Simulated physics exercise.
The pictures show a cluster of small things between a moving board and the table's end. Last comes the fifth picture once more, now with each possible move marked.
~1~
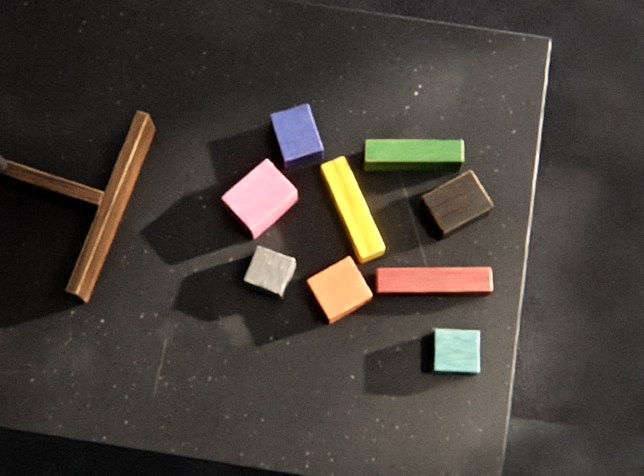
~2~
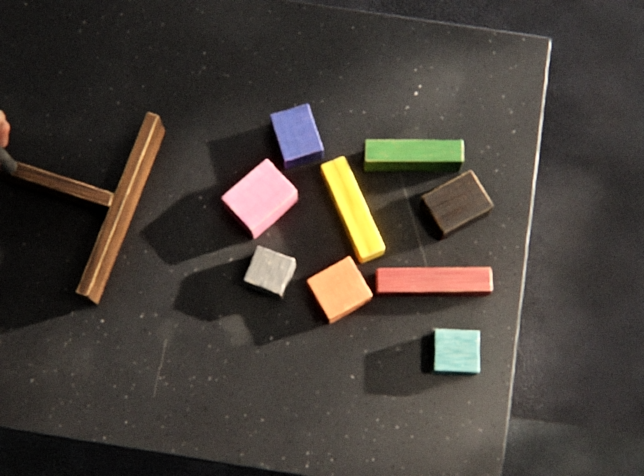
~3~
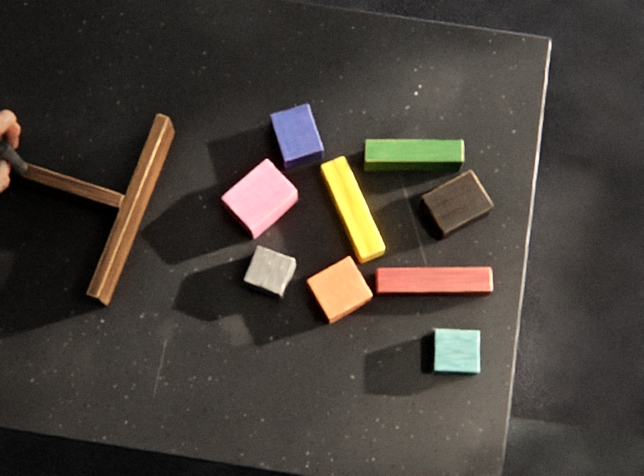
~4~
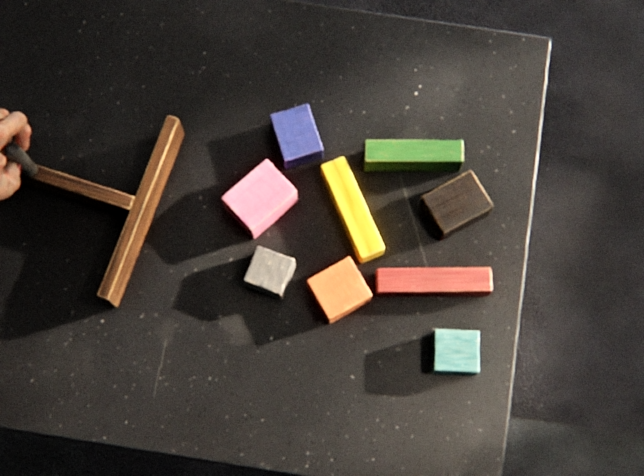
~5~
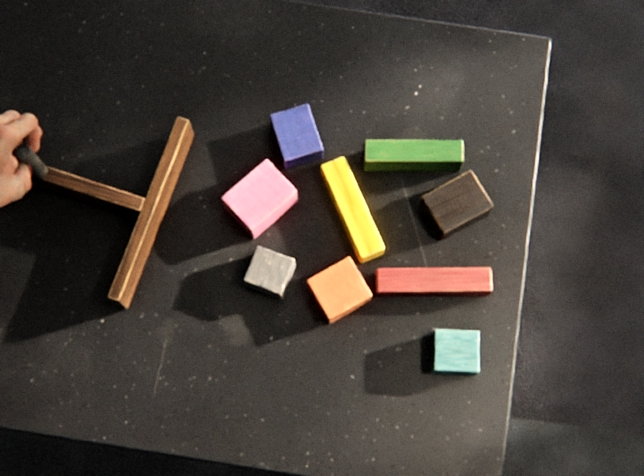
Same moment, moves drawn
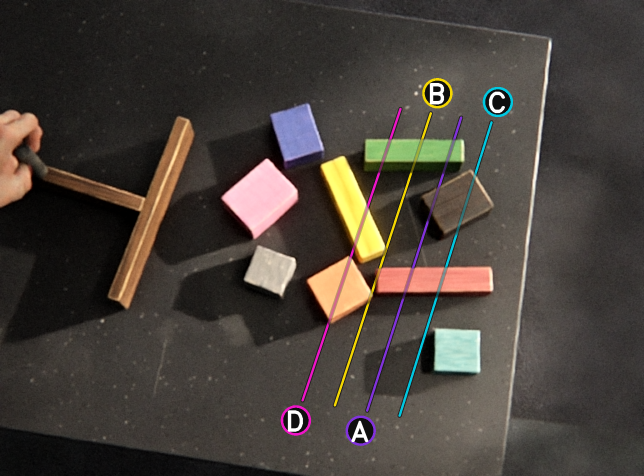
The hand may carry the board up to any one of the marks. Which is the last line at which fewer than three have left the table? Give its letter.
C.
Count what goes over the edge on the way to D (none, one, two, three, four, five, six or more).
The count is none.
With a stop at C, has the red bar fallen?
By then, yes.
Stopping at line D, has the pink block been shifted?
Yes.
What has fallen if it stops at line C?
It is the red bar.
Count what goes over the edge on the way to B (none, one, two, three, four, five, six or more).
In all, none.
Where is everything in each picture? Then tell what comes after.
Red bar (433, 282); grey block (270, 273); blue block (297, 136), in the first frame.
Board (118, 202); pink block (260, 199), in the second frame.
Board (128, 204); yellow stick (352, 210), in the third frame.
Board (139, 205); orange block (339, 290), in the fourth frame.
Board (149, 207); red bar (433, 282); grey block (270, 273); blue block (297, 136), in the fifth frame.
On the copy, A at (416, 259); B at (385, 254); C at (447, 264); D at (353, 250).
On C. First, board (256, 223); blue block (312, 134); pink block (298, 204).
Then, board (363, 239); red bar (467, 286); black block (472, 199).
Finally, board (446, 252); red bar over the edge; black block (532, 183); one fallen.
By contrast, A is within the limit but short; B is within the limit but short; D is within the limit but short.
